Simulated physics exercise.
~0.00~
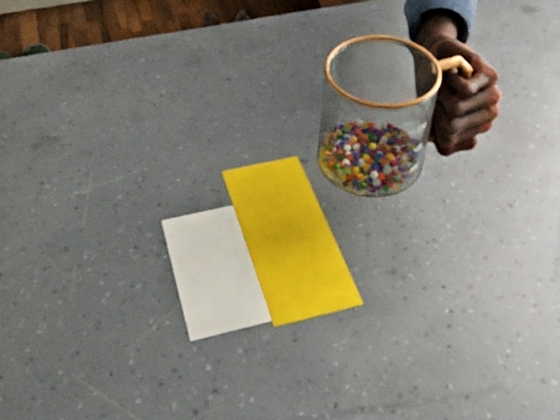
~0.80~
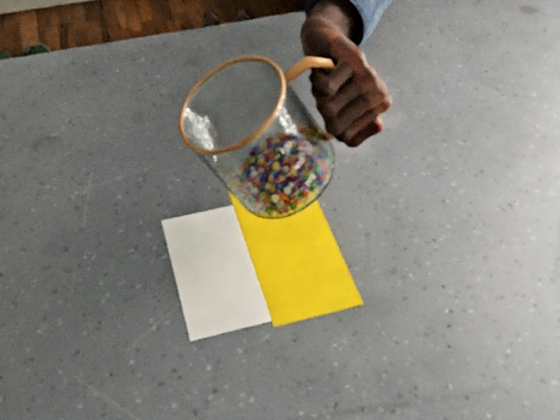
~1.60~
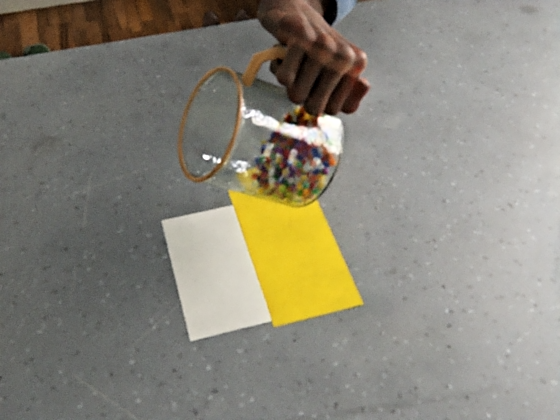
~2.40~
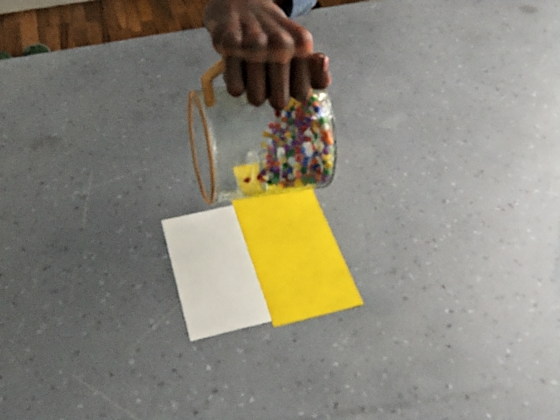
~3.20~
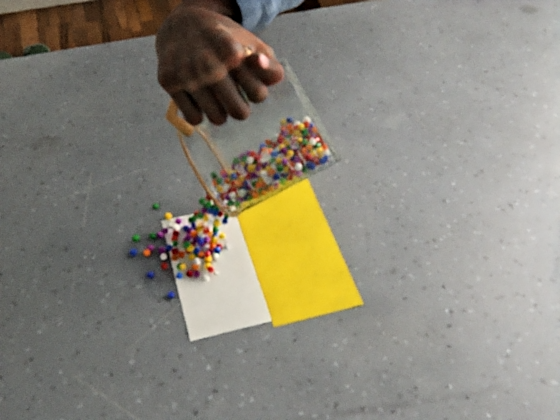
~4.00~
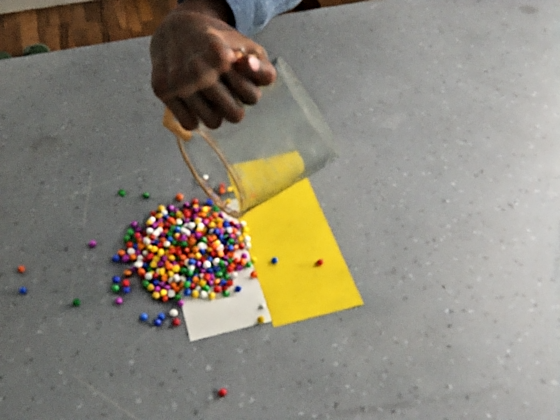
A hand grips a clear jug with an orange rim and handle, partly filled with small multicoloured beads, above a speckled grey tabletop seen from overhead at a slant. A white mat lies flat at the left, touching a yellow one at the right. The hand carries the jug left over the mats, tipping its mouth leftward until it lies on its side, the beads still inside. It tilts further, and beads spill onto the upper white mat and bare table. Finally the jug is empty, a colourful heap covers that area, and a few strays dot the yellow mat and table.
